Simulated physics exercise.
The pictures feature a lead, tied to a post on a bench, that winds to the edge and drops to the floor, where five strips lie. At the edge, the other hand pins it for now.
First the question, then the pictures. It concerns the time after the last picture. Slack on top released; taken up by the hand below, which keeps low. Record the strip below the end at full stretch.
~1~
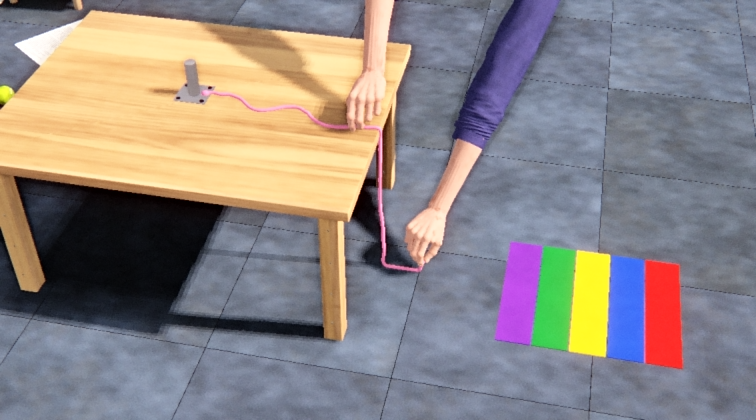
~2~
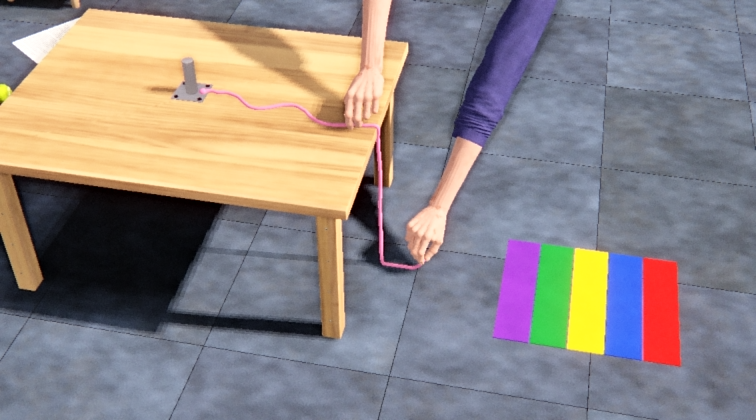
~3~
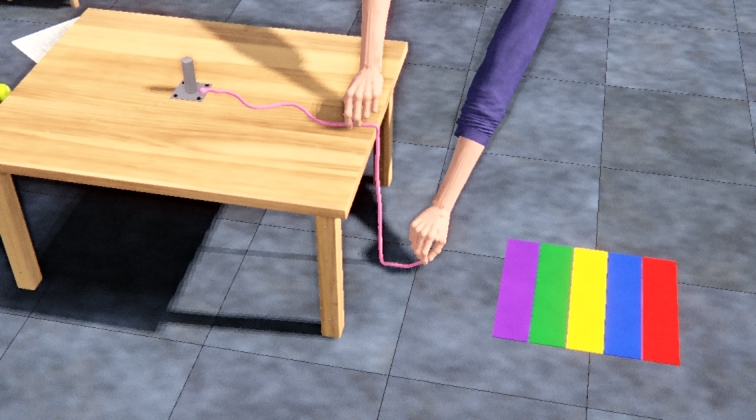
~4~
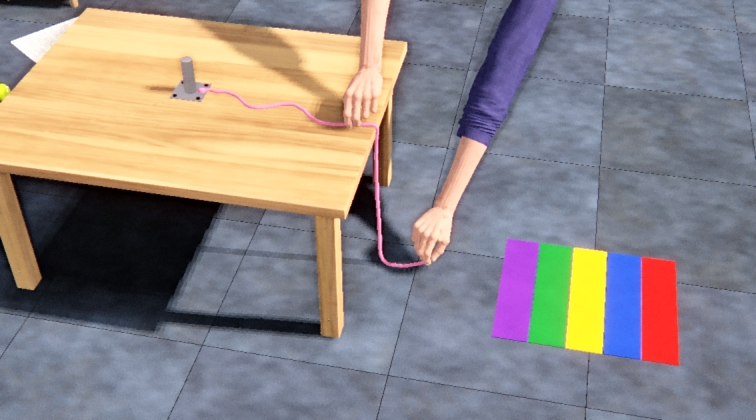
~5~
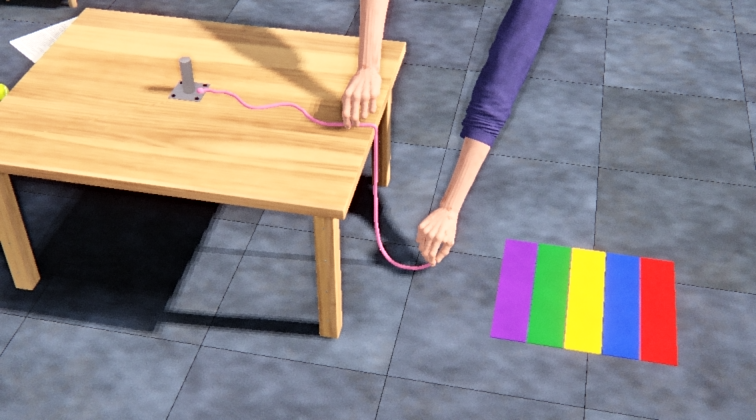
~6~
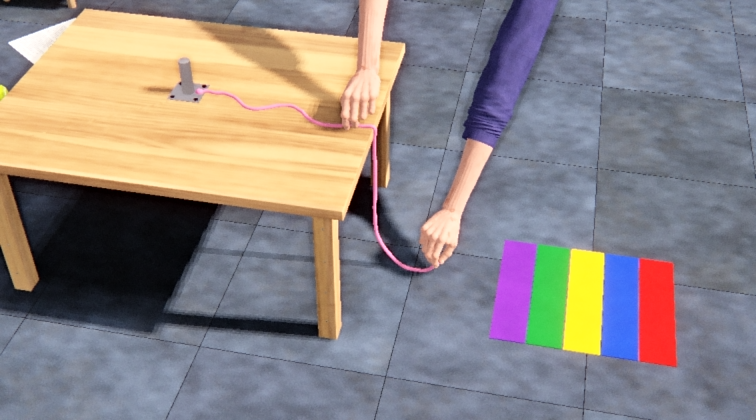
Below the end: Green.
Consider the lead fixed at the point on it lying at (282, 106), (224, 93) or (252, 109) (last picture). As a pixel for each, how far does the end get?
About (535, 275), (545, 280) and (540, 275).
Soon after, end near (489, 270); short of the strips.
After that, end near (526, 275); over purple.
At the stop, end near (548, 279); over green. The green one.
